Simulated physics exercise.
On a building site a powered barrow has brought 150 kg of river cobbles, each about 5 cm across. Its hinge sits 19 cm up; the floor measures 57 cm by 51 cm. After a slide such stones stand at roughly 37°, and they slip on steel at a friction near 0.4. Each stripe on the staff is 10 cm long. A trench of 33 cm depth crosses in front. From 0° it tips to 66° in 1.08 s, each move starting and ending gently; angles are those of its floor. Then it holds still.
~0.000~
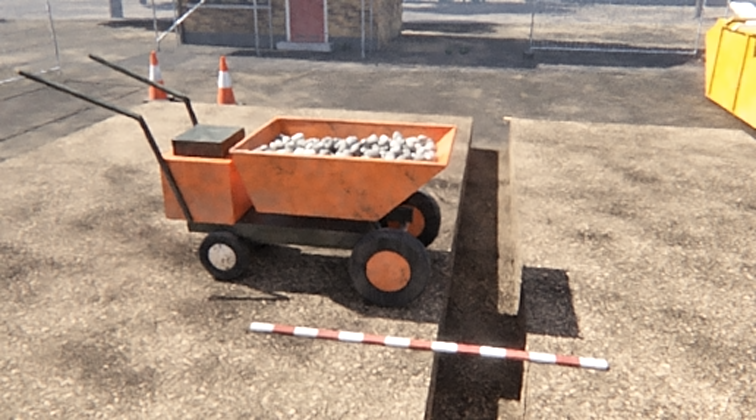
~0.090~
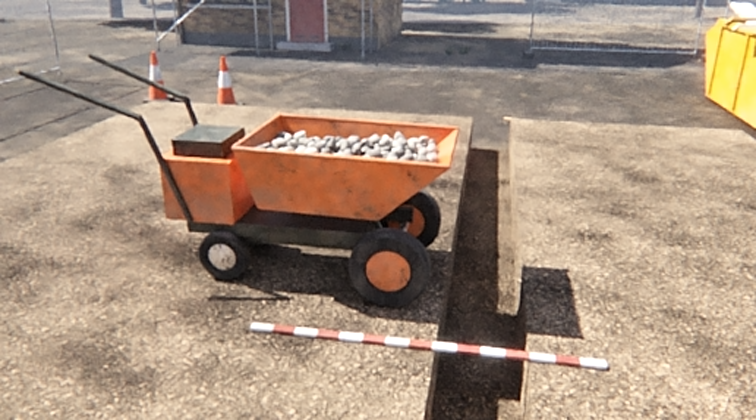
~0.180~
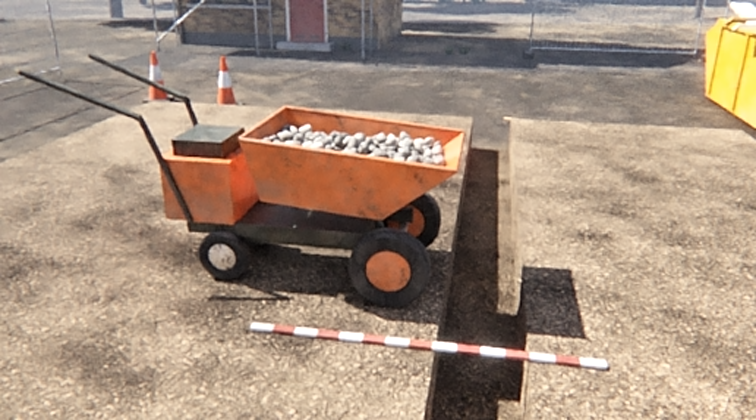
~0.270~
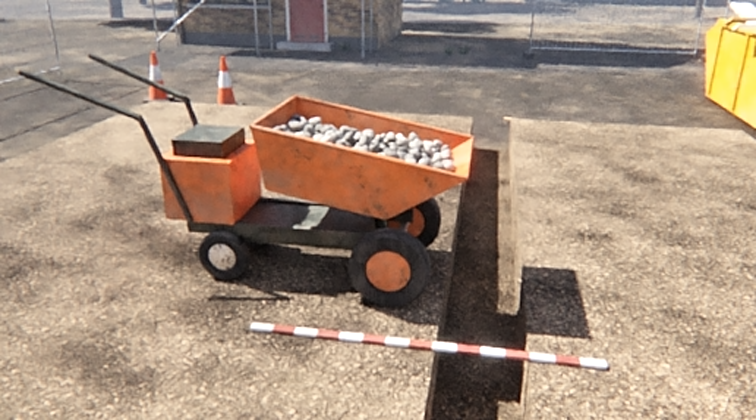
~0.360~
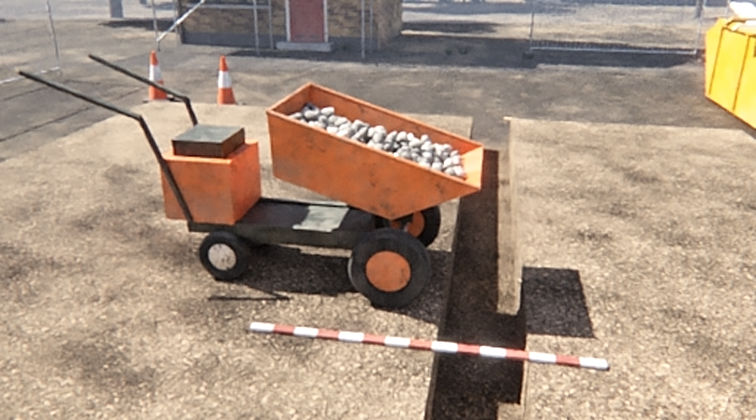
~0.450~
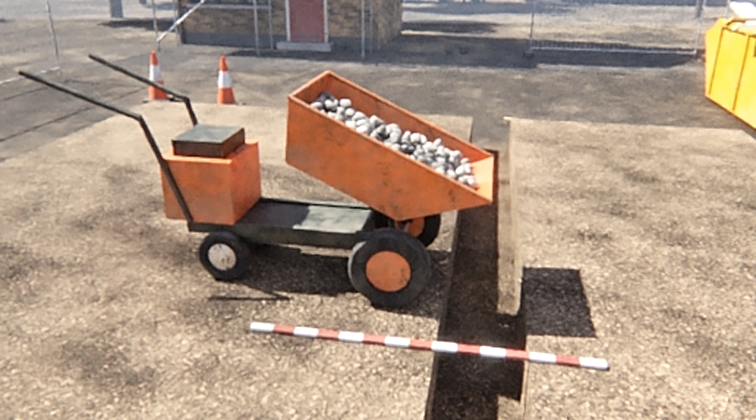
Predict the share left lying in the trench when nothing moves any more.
Close to 27 in a hundred.
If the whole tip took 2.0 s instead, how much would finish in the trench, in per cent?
It would be near 30 per cent.
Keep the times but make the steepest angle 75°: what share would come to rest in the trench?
It would be near 15 per cent.
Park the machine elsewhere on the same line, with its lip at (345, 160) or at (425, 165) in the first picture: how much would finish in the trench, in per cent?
First some 100, then 45 per cent.
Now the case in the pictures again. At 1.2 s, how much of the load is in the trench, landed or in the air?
Some 0 per cent.
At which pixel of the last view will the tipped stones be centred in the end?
Around (569, 287).
After 0.8 s the floor is at 56°; 100 % in the tray; the foremost stones are at (510, 233).
After 1.2 s the floor is at 66°; 68 % in the tray, 1 % in the trench, 31 % past the trench; the foremost stones are at (597, 288).
After 1.5 s the floor is at 66°; 25 % in the tray, 5 % in the trench, 69 % past the trench; the foremost stones are at (719, 300).
After 3.5 s the floor is at 66°; 0 % in the tray, 27 % in the trench, 73 % past the trench; the foremost stones are past the picture's edge.
